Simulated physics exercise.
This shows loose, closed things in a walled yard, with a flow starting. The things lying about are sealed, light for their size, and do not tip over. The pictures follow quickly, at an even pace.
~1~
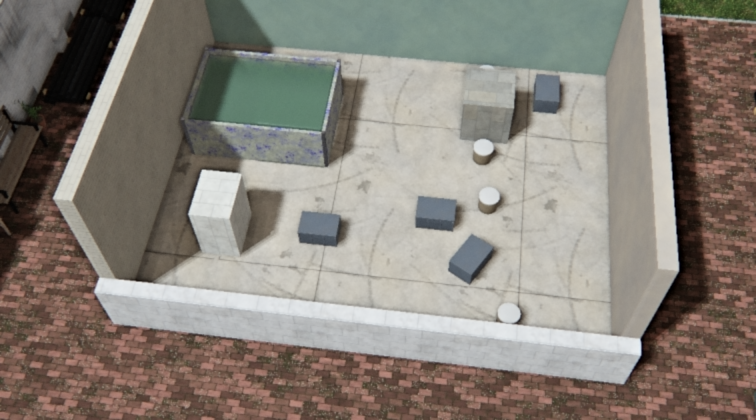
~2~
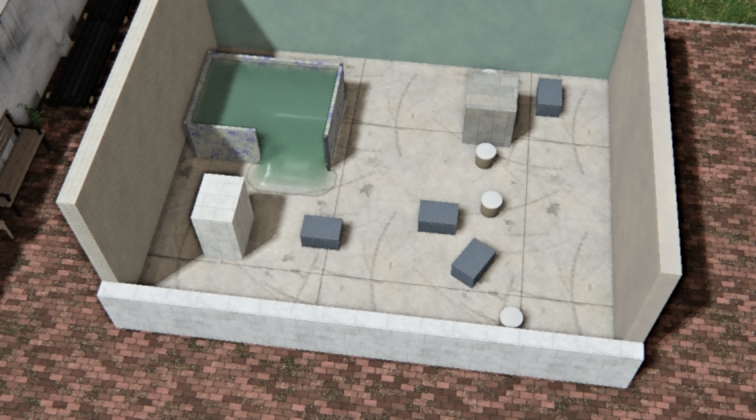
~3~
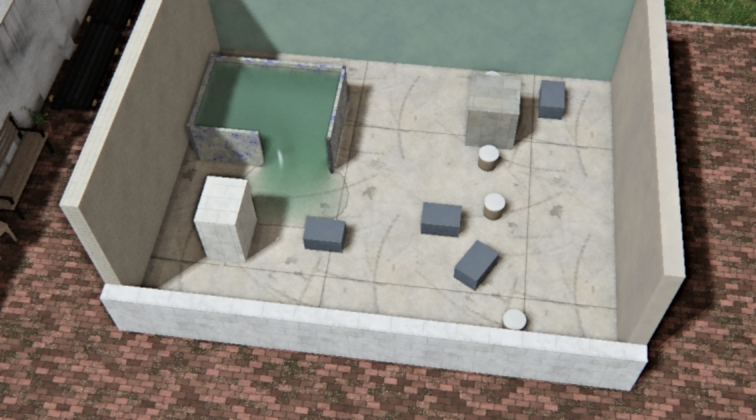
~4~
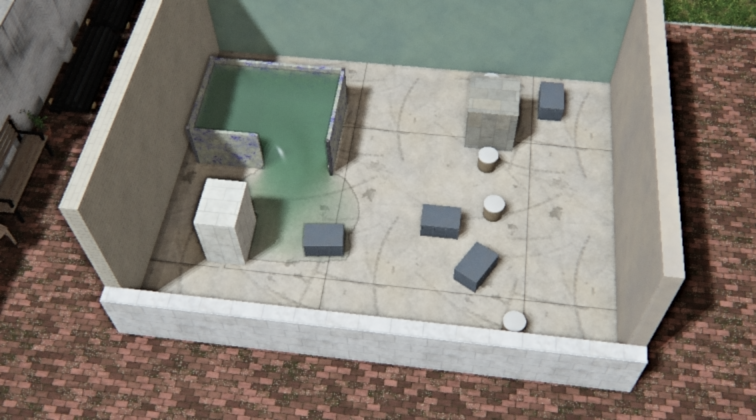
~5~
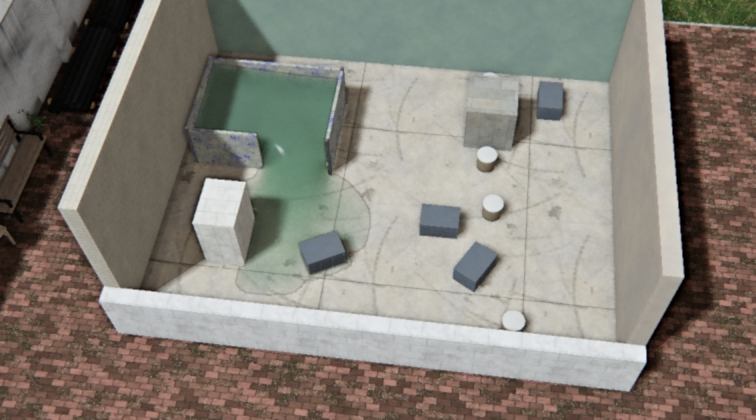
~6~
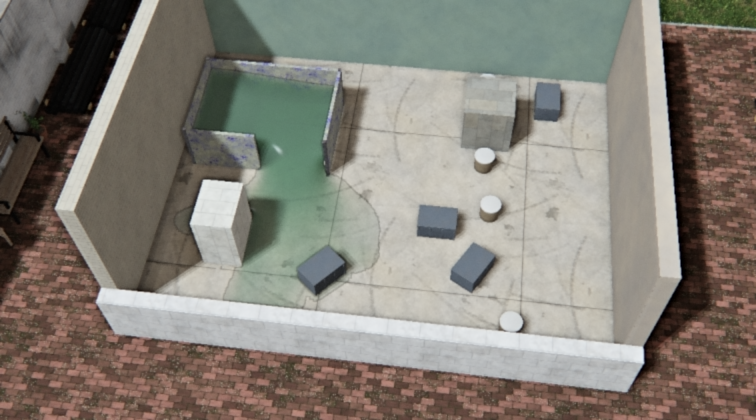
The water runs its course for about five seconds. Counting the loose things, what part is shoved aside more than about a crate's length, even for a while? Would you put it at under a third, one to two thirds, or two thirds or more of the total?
It sits mid-range.
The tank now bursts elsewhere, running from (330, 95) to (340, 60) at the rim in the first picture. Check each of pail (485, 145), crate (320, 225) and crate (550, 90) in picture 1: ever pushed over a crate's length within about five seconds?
Results in order: Moved that far / stayed within it / moved that far.
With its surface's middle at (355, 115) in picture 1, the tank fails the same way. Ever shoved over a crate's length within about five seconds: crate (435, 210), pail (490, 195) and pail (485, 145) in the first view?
Well, in order they come out as moved that far, stayed within it and stayed within it.
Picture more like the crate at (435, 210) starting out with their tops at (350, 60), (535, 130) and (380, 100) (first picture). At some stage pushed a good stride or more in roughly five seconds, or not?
Stays put, stays put, stays put.
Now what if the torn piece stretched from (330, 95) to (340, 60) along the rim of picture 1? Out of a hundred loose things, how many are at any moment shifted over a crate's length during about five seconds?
Some 90 per cent.
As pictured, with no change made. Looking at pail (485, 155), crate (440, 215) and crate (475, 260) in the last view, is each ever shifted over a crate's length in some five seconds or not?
Object by object as listed: Falls short, falls short and travels that far.
A moment on, 1 of 8 are well off their spots; 0 afloat.
Next, 2 of 8 are well off their spots; 1 afloat.
Later, 3 of 8 are well off their spots; 3 afloat.
In the end, 3 of 8 are well off their spots, and 3 have been at some point; 1 afloat.
